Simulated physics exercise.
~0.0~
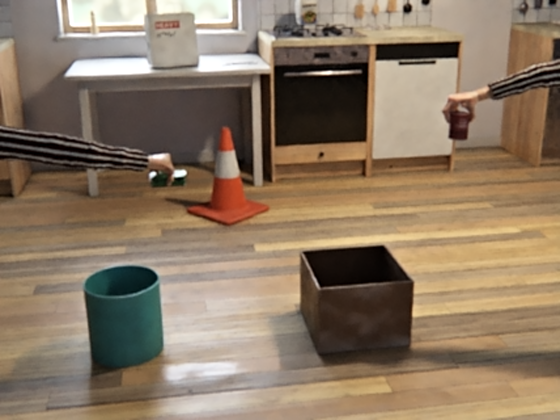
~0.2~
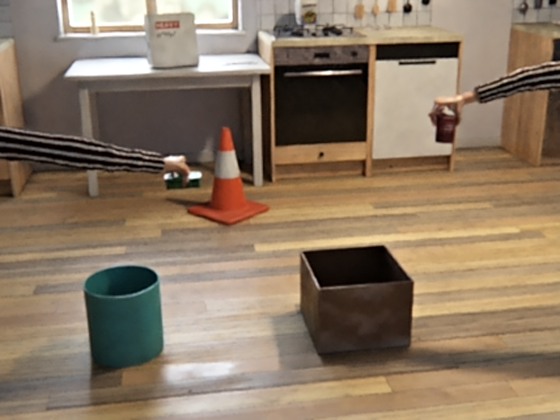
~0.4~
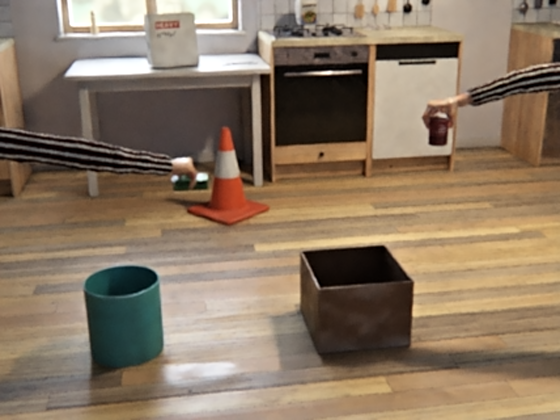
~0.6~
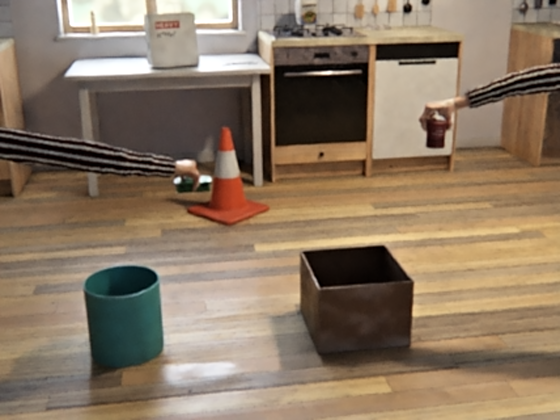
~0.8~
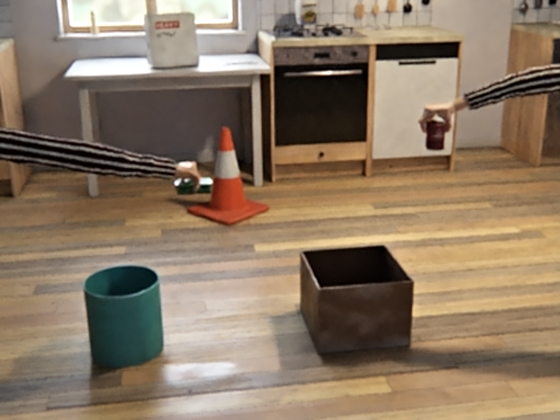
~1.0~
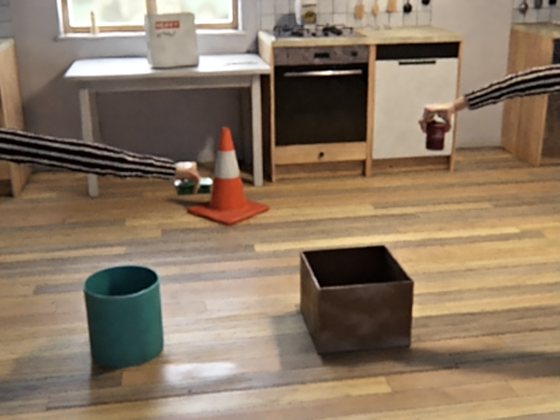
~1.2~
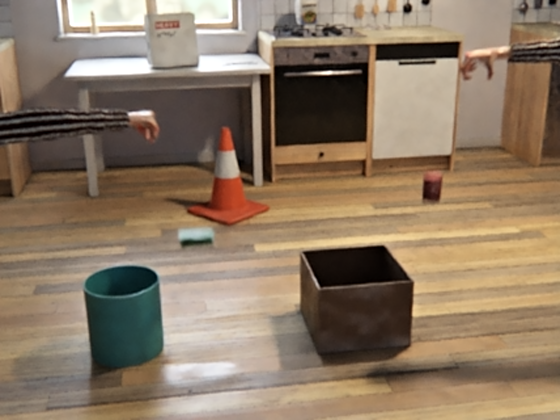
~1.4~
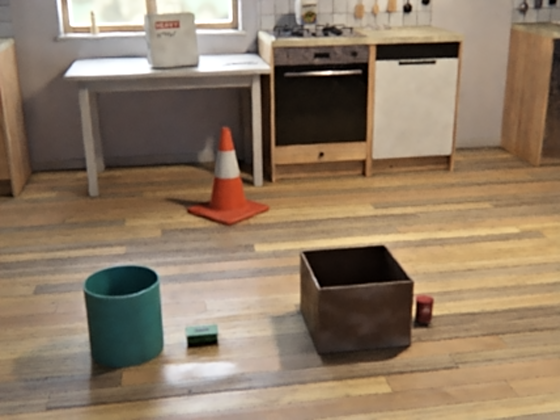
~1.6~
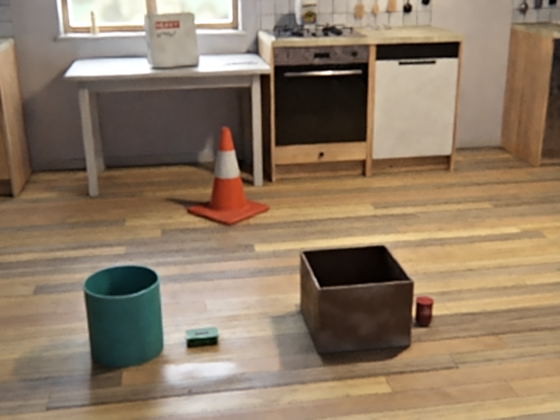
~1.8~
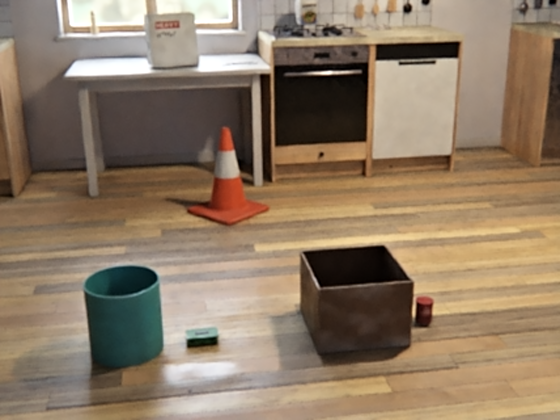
Two hands in striped sleeves held a green case and a red tin above a kitchen floor, moved them slightly inward, then let go and withdrew; both dropped, missing the containers, the case landing right of the teal bucket and the tin right of the brown box.
